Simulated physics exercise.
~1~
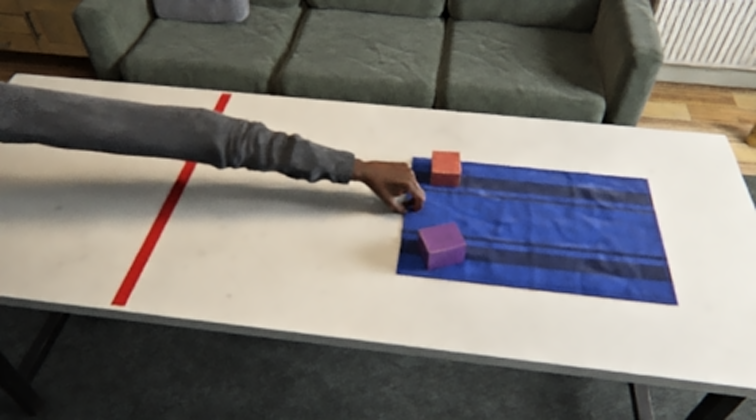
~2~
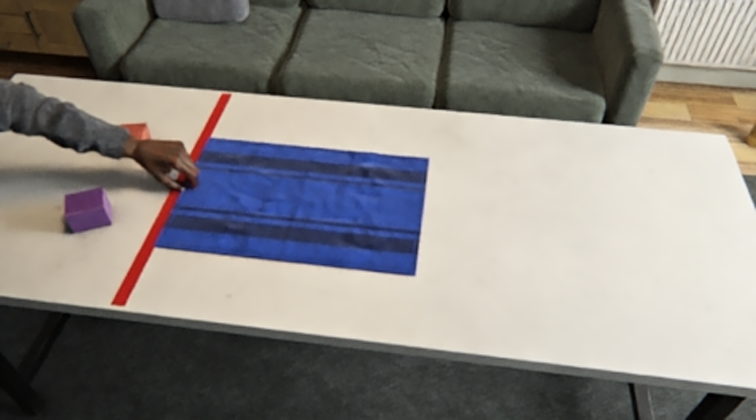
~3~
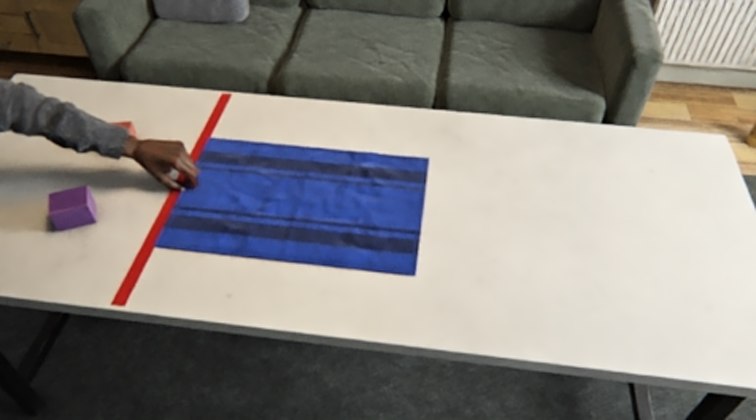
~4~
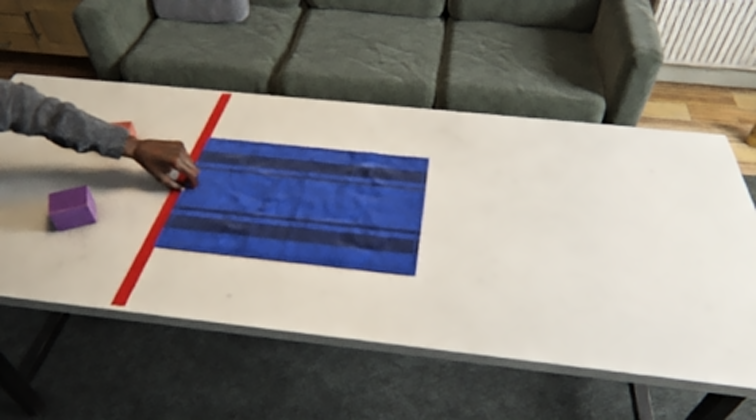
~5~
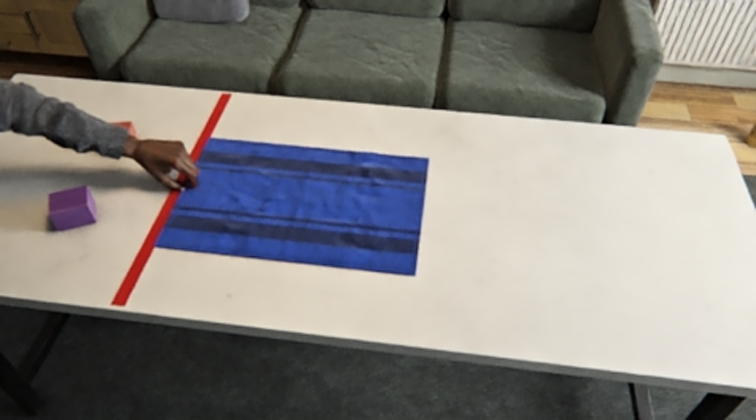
A blue cloth with darker stripes lies toward the right of a long white table, seen from above by a still camera, with a green-grey sofa behind. A purple block and an orange-red block sit near its left edge, and a hand in a grey sleeve reaches from the left to grip that edge. The hand draws the cloth left, blocks and all, until its edge meets a red tape line and stops. Both blocks carry on past the tape onto the bare table, sliding slightly farther left. They come to rest there, the red one partly hidden behind the arm, while the hand stays on the cloth's edge.
